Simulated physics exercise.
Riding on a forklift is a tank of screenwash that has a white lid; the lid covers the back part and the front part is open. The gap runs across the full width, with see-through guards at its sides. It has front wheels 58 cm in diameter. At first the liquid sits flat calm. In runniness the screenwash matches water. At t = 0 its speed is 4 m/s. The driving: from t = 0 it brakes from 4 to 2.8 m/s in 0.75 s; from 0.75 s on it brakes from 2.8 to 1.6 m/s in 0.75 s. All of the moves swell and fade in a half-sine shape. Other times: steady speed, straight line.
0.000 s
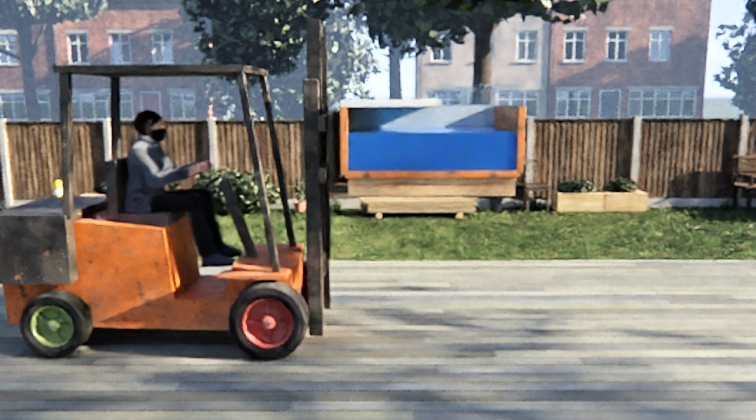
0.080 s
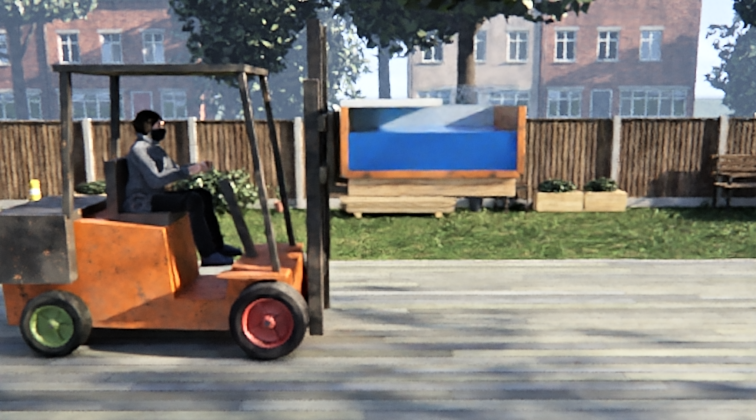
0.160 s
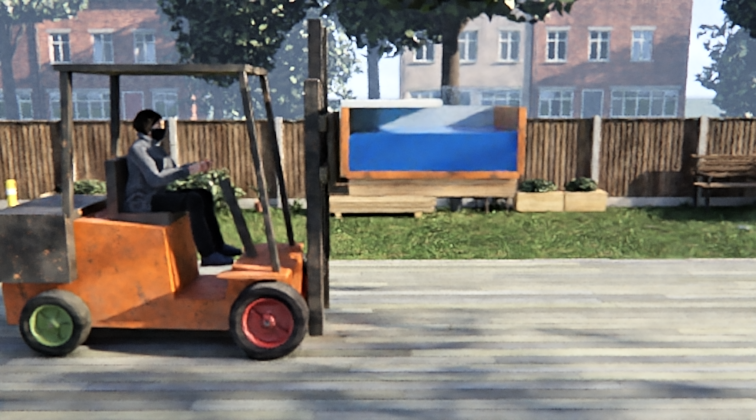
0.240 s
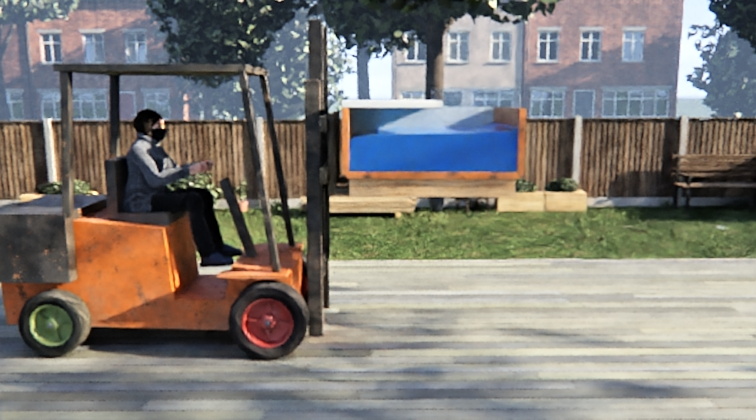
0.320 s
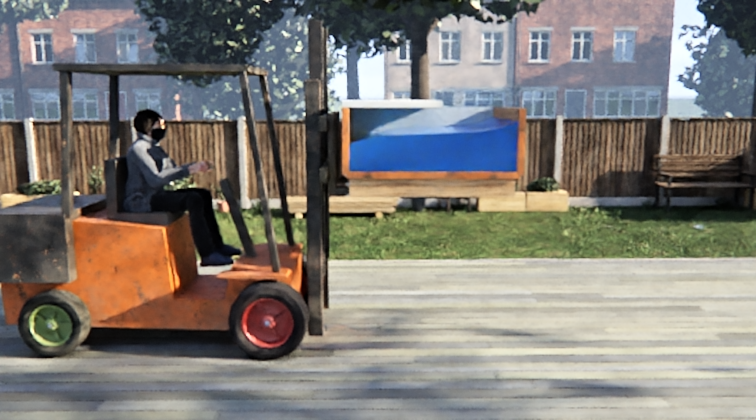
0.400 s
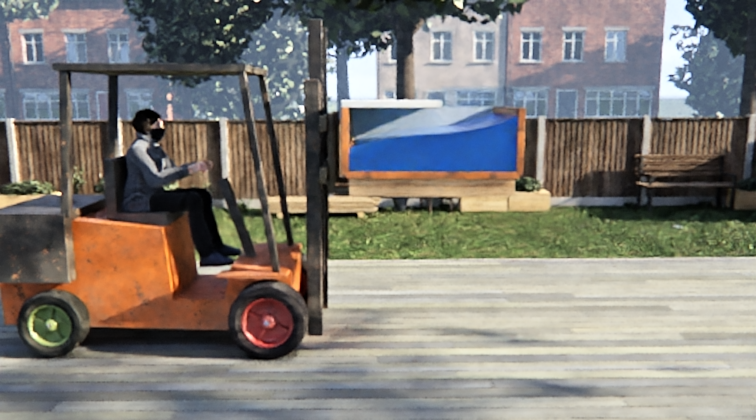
An orange forklift with a seated driver carried a tank of blue liquid past a wooden fence and brick houses, and the liquid, fairly level at first, gradually rose toward the front on the right.
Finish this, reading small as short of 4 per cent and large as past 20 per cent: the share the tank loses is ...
... small.
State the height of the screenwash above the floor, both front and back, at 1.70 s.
Measured: Front = 24 cm, back = 28 cm.
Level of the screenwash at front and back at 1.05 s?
Roughly 38 cm in front and 12 cm behind.
After 1.05 s the surface stands 12 cm at the back and 37 cm at the front; 1 per cent has gone, over the front.
After 1.70 s the surface stands 28 cm at the back and 24 cm at the front; 1 per cent has gone, over the front.
After 2.30 s the surface stands 31 cm at the back and 23 cm at the front; 1 per cent has gone, over the front.
After 4.39 s 1 per cent has gone, over the front, 2 of 324 litres.
